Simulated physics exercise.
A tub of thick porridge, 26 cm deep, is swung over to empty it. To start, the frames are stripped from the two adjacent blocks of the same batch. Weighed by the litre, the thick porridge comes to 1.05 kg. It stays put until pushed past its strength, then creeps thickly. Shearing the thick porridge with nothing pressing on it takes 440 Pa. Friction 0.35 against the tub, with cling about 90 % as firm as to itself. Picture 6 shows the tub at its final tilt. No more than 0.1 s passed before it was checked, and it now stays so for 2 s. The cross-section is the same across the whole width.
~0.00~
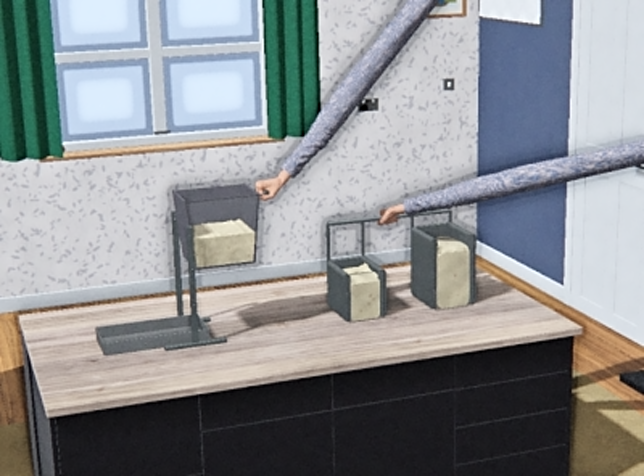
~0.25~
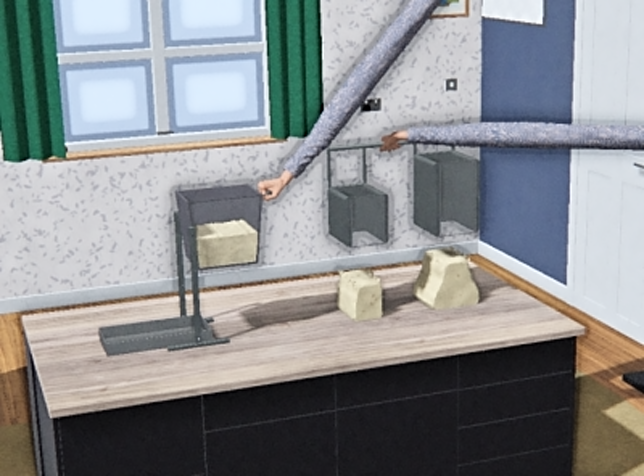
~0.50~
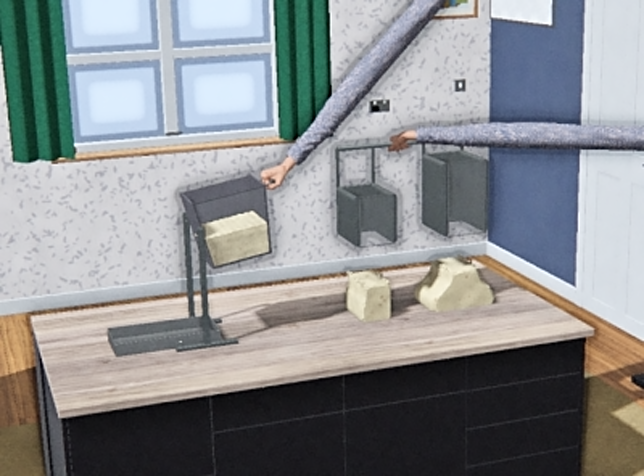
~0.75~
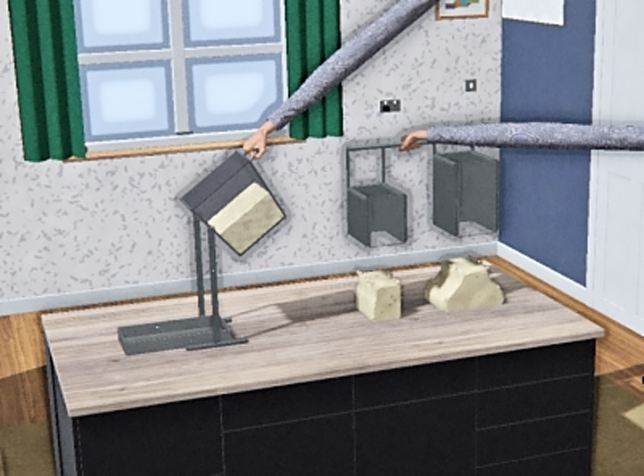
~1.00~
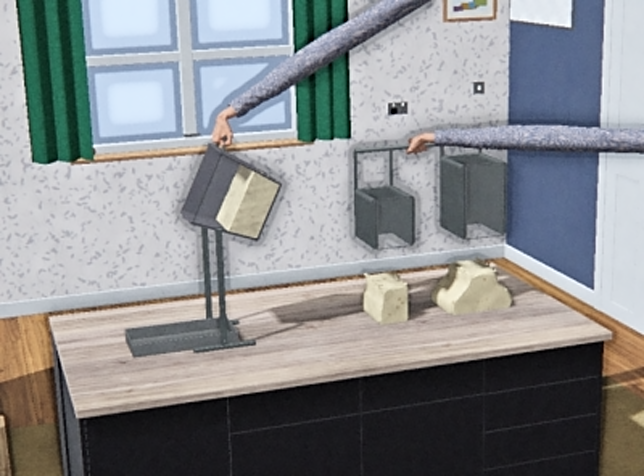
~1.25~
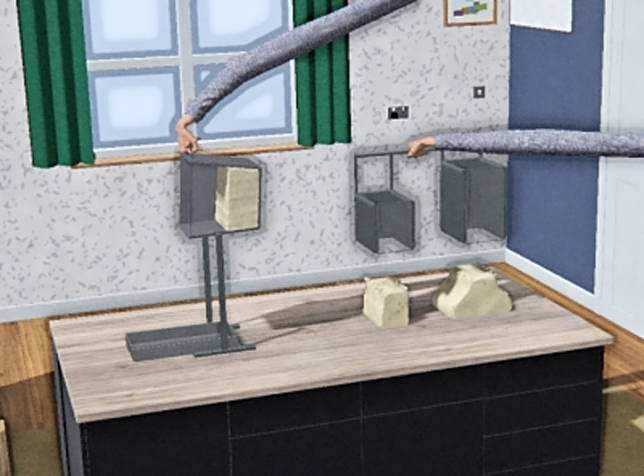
A grey tub of pale, thick porridge stands on a bracket at the left of a wood-topped black counter, seen from slightly above in a room with green curtains. Two pale blocks sit to the right in grey casings, with two long grey-sleeved arms reaching in. One arm lifts the casings, the taller block slumps and widens, then the other swings the tub leftward onto its side as the view drifts slightly left.
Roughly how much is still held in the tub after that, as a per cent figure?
The amount still held in the tub is about 100 per cent.
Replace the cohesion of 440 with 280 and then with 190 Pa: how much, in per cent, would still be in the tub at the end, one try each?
First try roughly 100 per cent, second try roughly 75 per cent.
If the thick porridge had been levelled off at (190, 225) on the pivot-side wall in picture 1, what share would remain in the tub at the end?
That gives some 80 %.
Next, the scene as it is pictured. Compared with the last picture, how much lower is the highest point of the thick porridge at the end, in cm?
The top ends up some 5 cm below its level in the last picture.
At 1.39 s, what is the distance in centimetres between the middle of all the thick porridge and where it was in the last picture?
Roughly 1 cm.
After 1.39 s, the tub is at 86 degrees and holds 100 %.
After 1.56 s, the tub is at 86 degrees and holds 100 %.
After 1.73 s, the tub is at 86 degrees and holds 100 %.
After 1.90 s, the tub is at 86 degrees and holds 100 %.
After 3.25 s, the tub is at 86 degrees and holds 100 %.
